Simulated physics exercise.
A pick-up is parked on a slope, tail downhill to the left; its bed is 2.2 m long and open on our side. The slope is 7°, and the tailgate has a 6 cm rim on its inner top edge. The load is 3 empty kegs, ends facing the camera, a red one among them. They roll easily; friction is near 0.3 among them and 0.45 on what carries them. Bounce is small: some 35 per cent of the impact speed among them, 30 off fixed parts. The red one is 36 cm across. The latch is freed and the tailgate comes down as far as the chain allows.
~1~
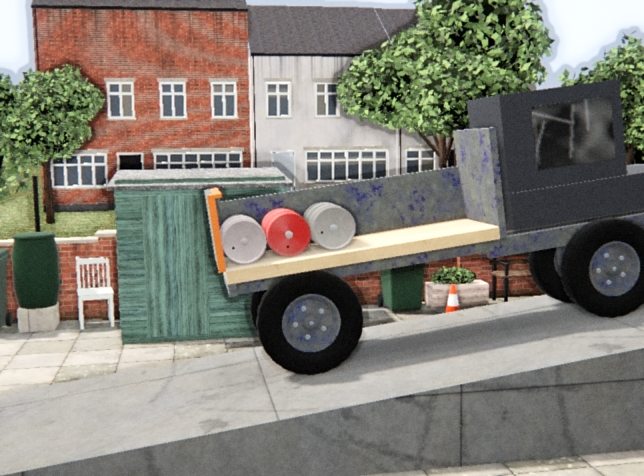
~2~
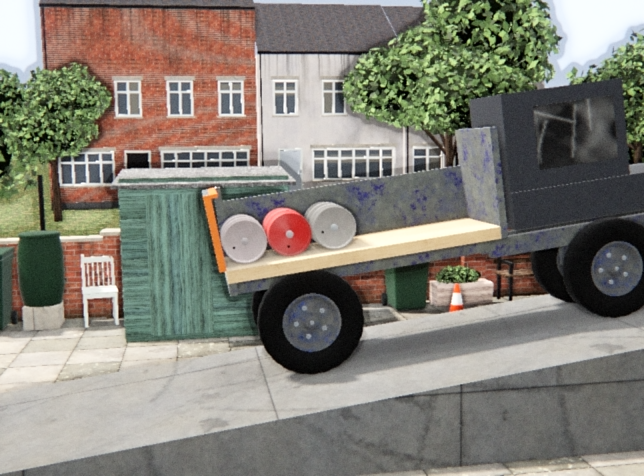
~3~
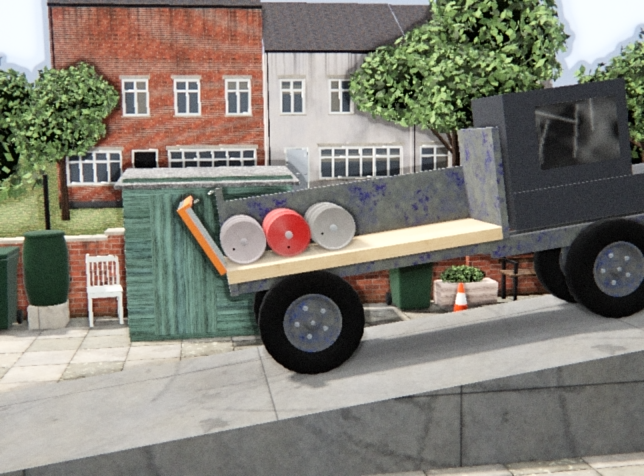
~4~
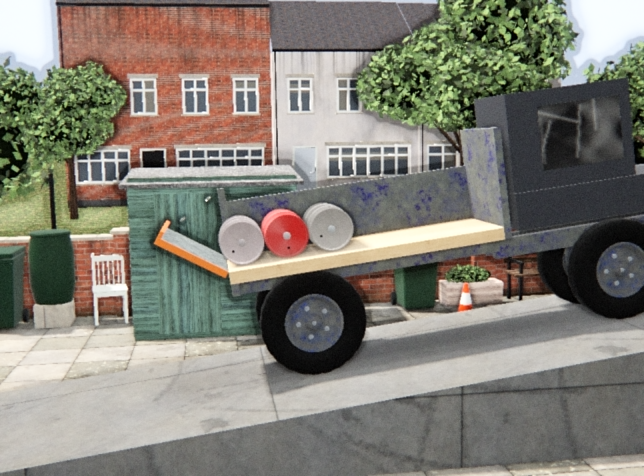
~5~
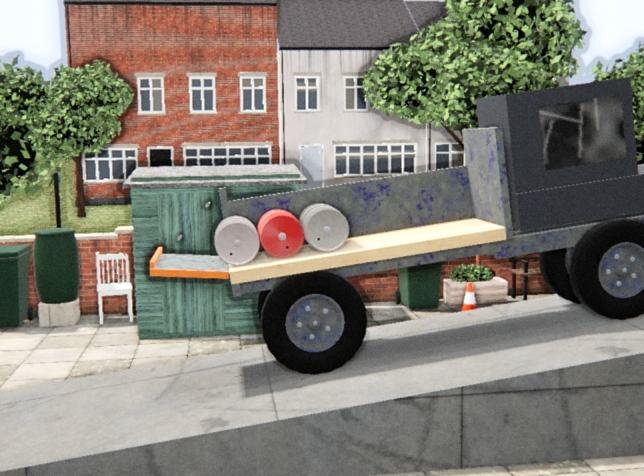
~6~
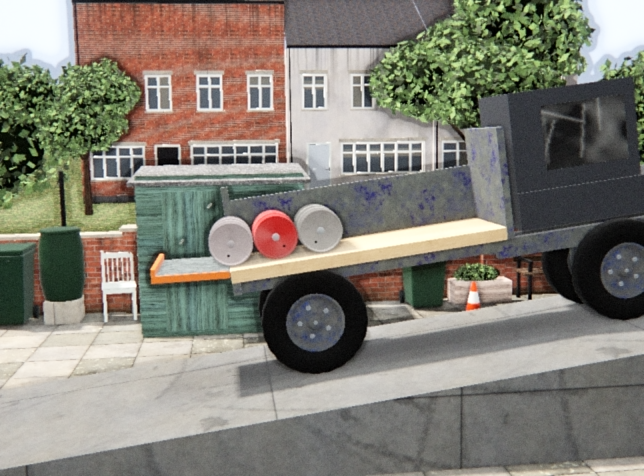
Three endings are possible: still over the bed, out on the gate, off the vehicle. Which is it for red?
The red one finishes out on the gate.
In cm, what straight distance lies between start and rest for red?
About: Red 70.
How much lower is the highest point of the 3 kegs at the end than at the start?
Roughly 10 cm.
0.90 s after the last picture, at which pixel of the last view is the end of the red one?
Around (216, 246).
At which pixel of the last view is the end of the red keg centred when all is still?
At about (210, 247).
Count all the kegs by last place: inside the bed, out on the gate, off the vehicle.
In that order: 1, 2, 0.
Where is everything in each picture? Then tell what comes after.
The first frame shows red at (290, 235); gate 83° above level, tip at (211, 198); 3 of the 3 make up the bottom layer on the bed.
The second frame shows red at (290, 235); gate 80° above level, tip at (207, 198).
The third frame shows red at (289, 235); gate 58° above level, tip at (182, 211).
The fourth frame shows red at (287, 236); gate 28° above level, tip at (158, 242).
The fifth frame shows red at (283, 237); gate 4° above level, tip at (153, 272).
The sixth frame shows red at (276, 238); gate 2° below level, tip at (154, 280).
Then, 0.4 s after the last picture, red is on the bed, 20 cm short of the hinge, rolling left; 0 of 3 are out.
Then, 0.9 s after the last picture, red is on the gate, 10 cm past the hinge, rolling left; 0 of 3 are out.
At rest (1.2 s after the last picture), red is on the gate, 15 cm past the hinge; 0 of 3 are out.
